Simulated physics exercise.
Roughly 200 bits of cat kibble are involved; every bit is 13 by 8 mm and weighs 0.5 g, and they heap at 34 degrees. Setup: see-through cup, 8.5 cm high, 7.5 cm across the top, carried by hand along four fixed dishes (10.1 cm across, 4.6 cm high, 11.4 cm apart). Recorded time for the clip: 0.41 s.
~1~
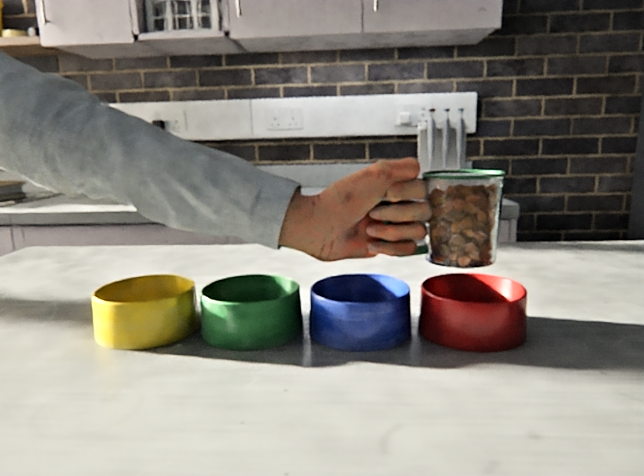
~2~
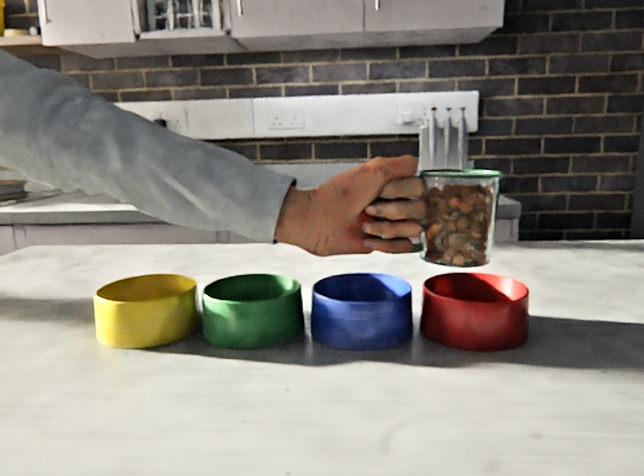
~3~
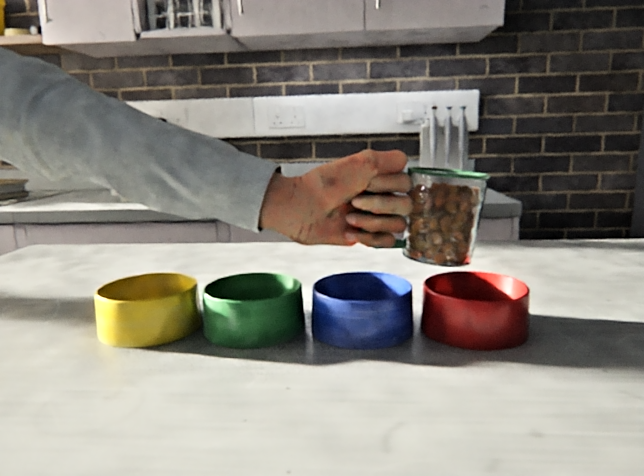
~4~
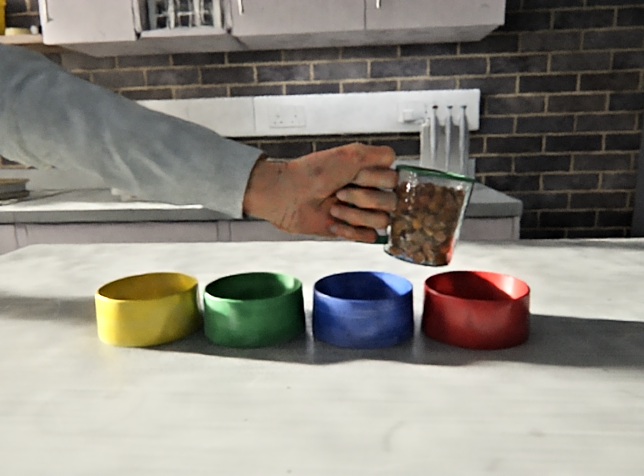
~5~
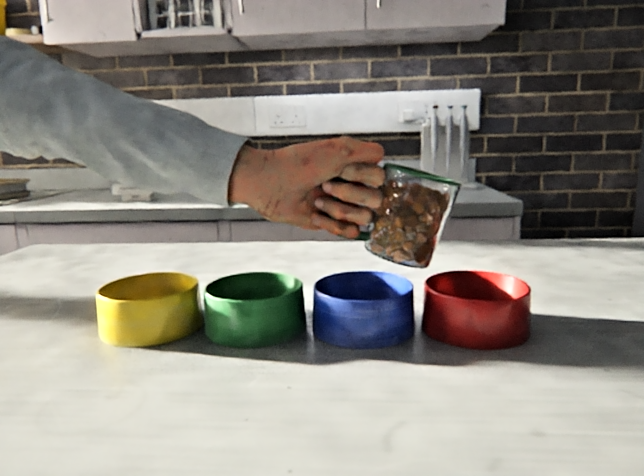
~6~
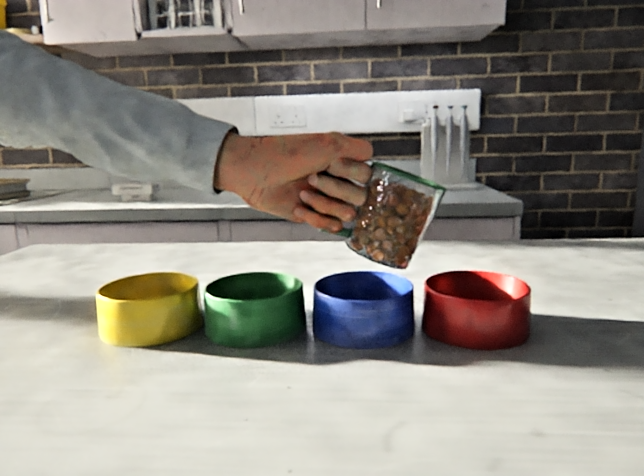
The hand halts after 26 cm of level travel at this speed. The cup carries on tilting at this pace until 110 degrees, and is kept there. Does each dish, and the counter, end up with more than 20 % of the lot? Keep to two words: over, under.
Red: Under, blue: Under, green: Over, yellow: Under, counter: Under.
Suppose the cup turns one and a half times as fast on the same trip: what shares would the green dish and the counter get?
It would be green 90 and counter 0.
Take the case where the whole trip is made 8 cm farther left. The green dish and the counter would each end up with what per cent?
Then I'd expect green at 0 and the counter at 10.
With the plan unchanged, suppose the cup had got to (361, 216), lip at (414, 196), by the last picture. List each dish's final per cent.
Red 0; blue 0; green 100; yellow 0.
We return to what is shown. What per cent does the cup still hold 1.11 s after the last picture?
Roughly 95 per cent.
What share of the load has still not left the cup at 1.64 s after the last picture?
55 per cent.
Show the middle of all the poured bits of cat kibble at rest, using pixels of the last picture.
When it all comes to rest, the middle is near (256, 306).
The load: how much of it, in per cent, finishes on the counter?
Close to 0 %, more or less.
Then, 0.67 s after the last picture, tilt 63 degrees; cup holds 100 %.
Then, 1.11 s after the last picture, tilt 90 degrees; cup holds 95 %, green 5 %.
Then, 1.64 s after the last picture, tilt 110 degrees; cup holds 55 %, green 45 %.
In the end, red 0 %, blue 0 %, green 95 %, yellow 0 %, counter 0 %, cup 5 %.
